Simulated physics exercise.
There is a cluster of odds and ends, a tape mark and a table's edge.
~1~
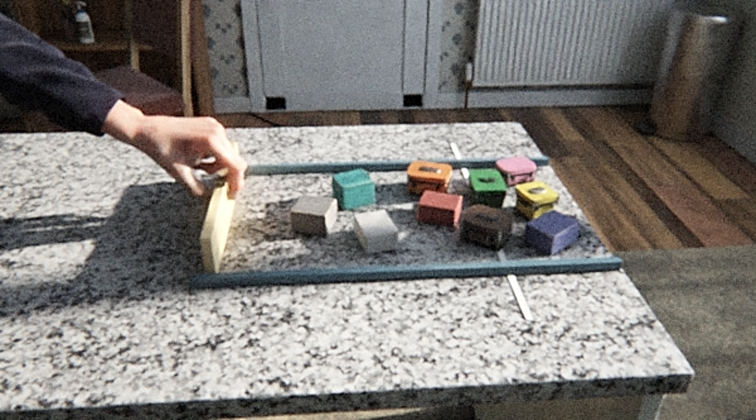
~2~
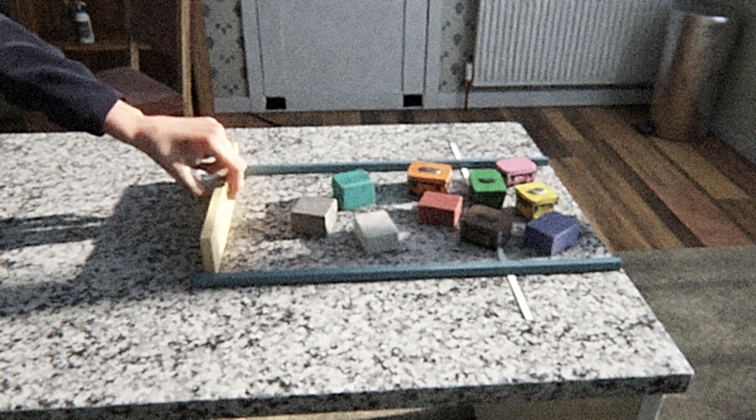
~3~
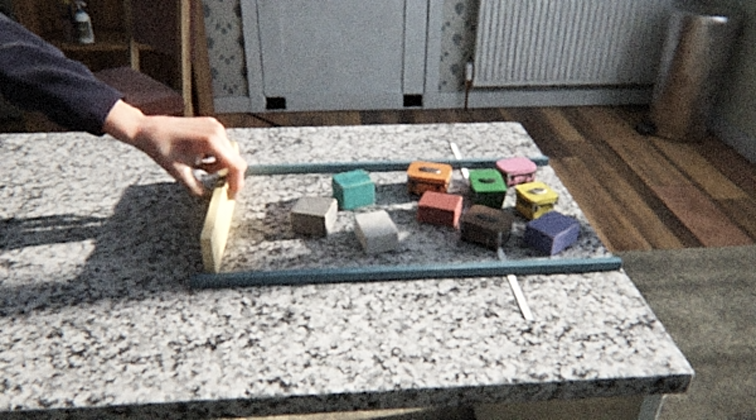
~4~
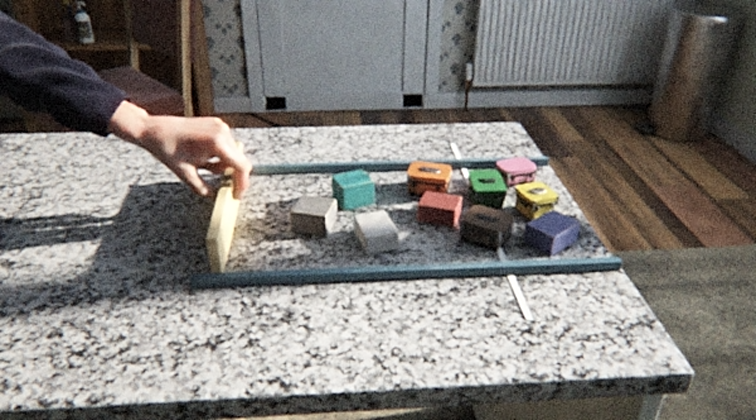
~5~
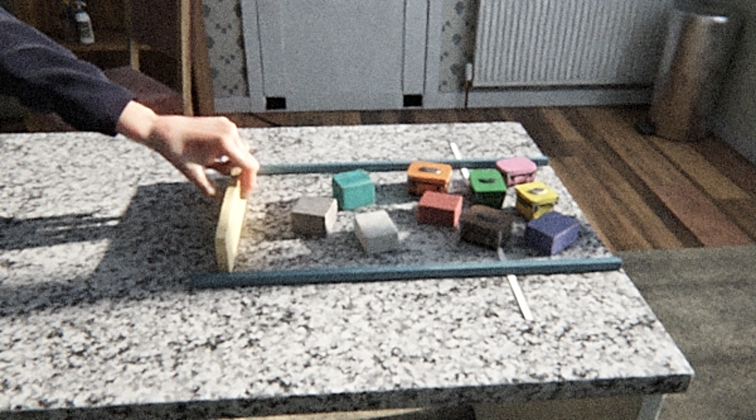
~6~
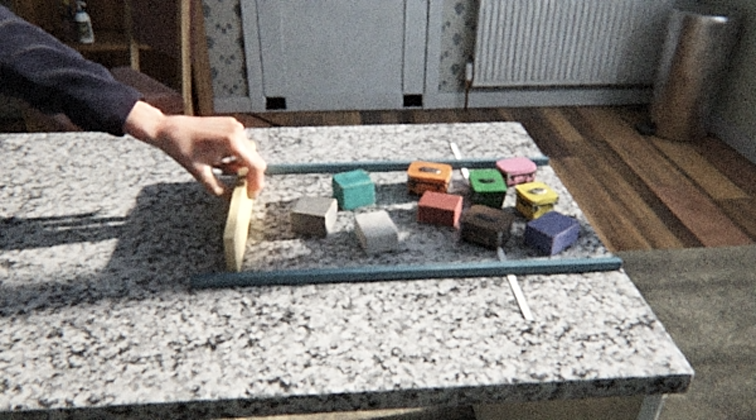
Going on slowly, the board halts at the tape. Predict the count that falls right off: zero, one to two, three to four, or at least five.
Turns out the ones that don't stay up top number zero.
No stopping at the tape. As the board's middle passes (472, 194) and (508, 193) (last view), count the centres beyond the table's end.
The counts would come to 0 and 2.
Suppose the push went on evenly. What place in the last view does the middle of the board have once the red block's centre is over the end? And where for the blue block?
Near (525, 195) in the first case, near (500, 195) in the other.
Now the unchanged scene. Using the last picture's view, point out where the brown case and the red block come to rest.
The brown case finishes at (553, 224); the red block finishes at (537, 204).
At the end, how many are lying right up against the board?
4 in contact.
Soon after, none off yet; blue block at rest near (552, 232); yellow case at rest near (535, 202); pink case at rest near (515, 173).
At rest, the number that fall off is zero.
